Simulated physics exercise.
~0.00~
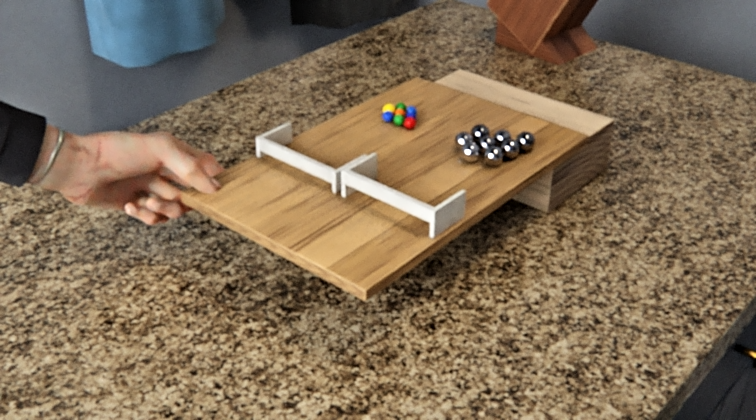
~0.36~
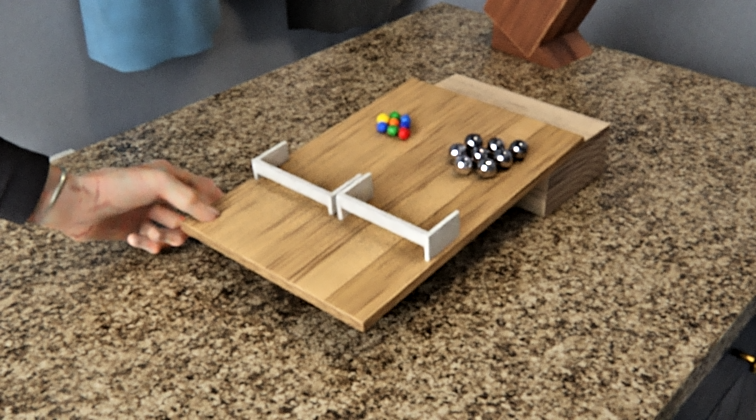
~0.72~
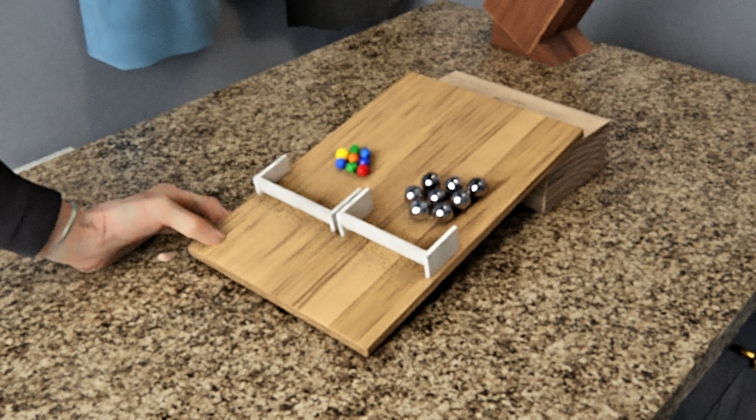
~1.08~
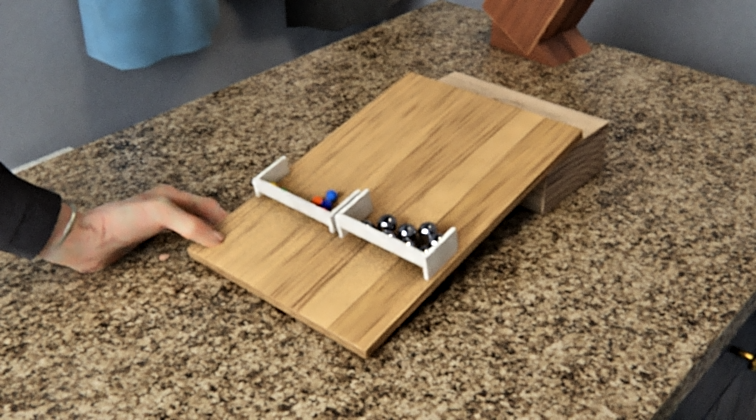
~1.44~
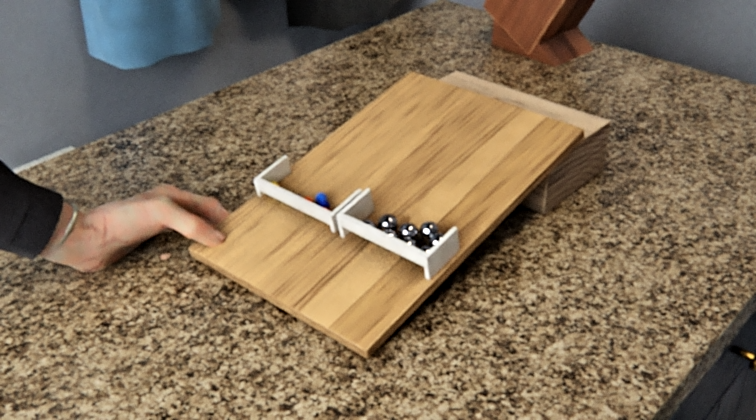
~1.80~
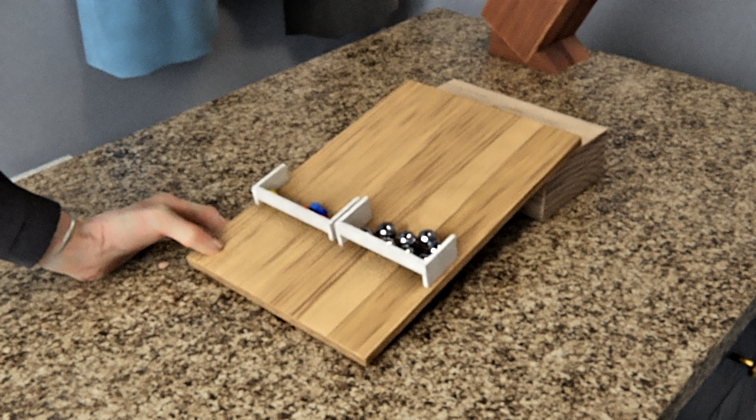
A wooden board propped on a block tilted as a hand lowered its left end to the speckled counter, and a cluster of small colored balls and a group of shiny metal balls slid down it, each ending up gathered behind its own white barrier.
